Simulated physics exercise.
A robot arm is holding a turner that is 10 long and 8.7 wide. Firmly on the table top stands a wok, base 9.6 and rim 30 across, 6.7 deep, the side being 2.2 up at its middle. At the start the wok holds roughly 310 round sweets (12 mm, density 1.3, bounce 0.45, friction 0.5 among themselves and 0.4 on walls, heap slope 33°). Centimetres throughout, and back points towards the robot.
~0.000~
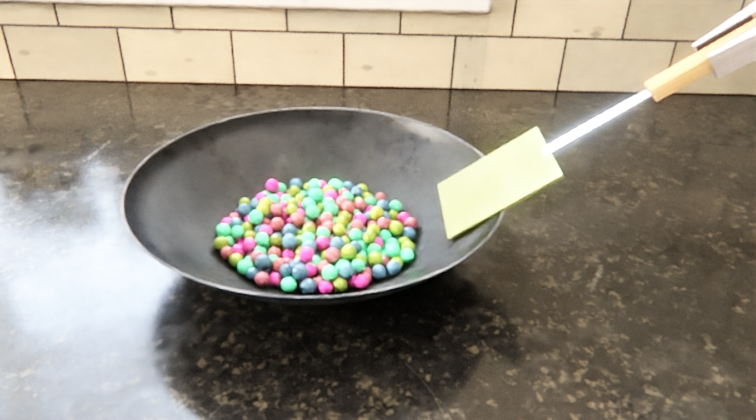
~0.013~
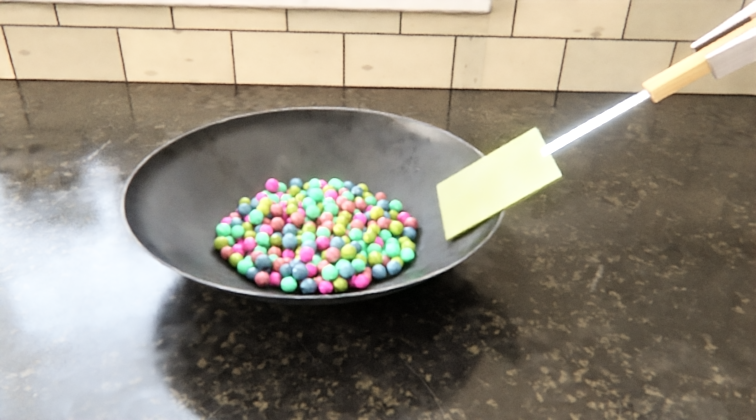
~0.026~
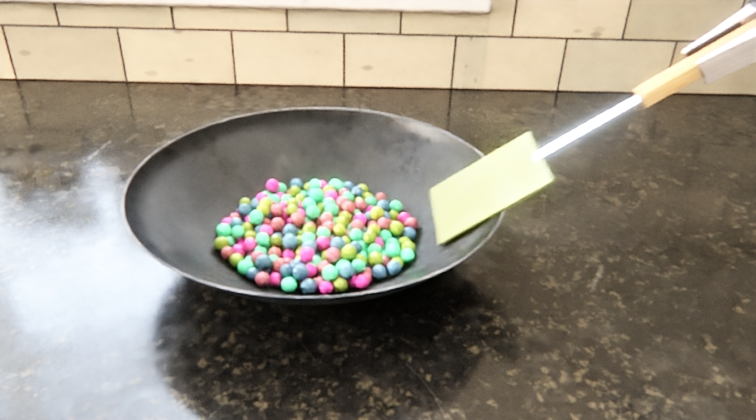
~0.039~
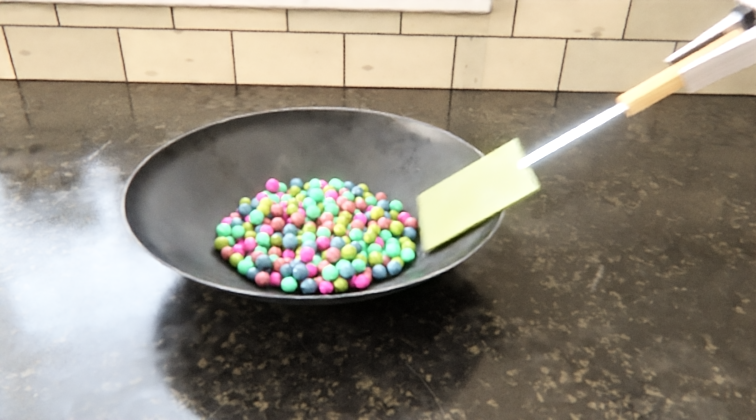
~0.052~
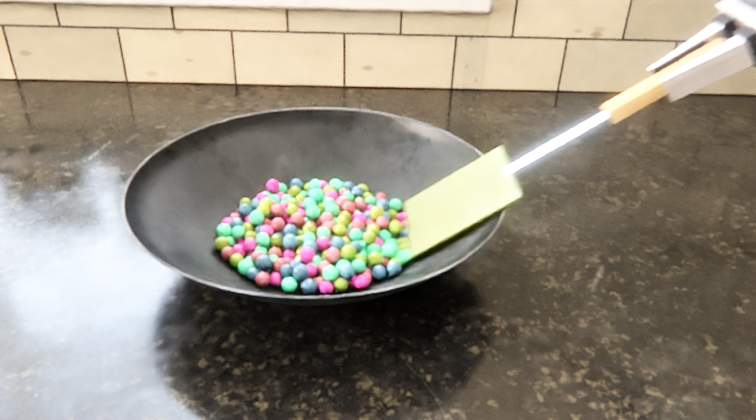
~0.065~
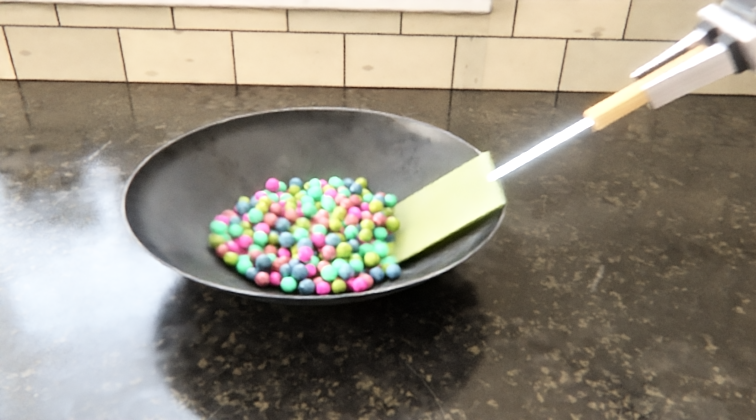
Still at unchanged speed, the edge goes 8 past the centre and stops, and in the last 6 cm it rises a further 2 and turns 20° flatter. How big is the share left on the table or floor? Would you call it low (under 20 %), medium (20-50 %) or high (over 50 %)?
I would call it low.
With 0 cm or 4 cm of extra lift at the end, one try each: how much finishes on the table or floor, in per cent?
Close to 5 and 20 percent respectively.
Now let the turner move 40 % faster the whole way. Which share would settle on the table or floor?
About 30 per cent.
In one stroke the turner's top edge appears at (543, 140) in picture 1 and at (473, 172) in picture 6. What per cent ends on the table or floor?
25 per cent.
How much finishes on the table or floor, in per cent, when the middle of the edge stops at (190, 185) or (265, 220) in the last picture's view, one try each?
40 % and 5 %.
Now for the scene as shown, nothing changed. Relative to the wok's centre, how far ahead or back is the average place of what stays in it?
It rests close to 5.0 centimetres ahead of centre.
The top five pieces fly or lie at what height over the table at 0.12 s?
Height: Approx. 6 cm.
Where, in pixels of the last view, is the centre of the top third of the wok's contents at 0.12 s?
Near (263, 216).
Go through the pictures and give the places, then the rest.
In the first frame, turner top edge at (550, 150), sloping 36°; upper third of the load around (315, 228), from x 220 to 410, top at y 185; 309 in the wok.
In the second frame, turner top edge at (548, 151), sloping 36°; upper third of the load around (315, 228), from x 220 to 410, top at y 185.
In the third frame, turner top edge at (541, 155), sloping 36°; upper third of the load around (315, 229), from x 220 to 410, top at y 185.
In the fourth frame, turner top edge at (526, 163), sloping 36°; upper third of the load around (315, 229), from x 220 to 410, top at y 185.
In the fifth frame, turner top edge at (511, 170), sloping 36°; upper third of the load around (313, 228), from x 220 to 405, top at y 185.
In the sixth frame, turner top edge at (495, 176), sloping 36°; upper third of the load around (316, 226), from x 220 to 395, top at y 185; 309 in the wok.
By 0.12 s, sloping 36°, highest piece 7 above the table; 309 in the wok.
By 0.17 s, sloping 30°, highest piece 9 above the table; 307 in the wok, 2 on the blade or in flight.
By 0.40 s, sloping 16°, highest piece 8 above the table; 267 in the wok, 26 on the table or floor, 16 on the blade or in flight.
By 1.45 s, sloping 16°, highest piece 6 above the table; 266 in the wok, 43 on the table or floor.
Final count, 266 in the wok, 43 on the table or floor. That is 14 % on the table or floor.
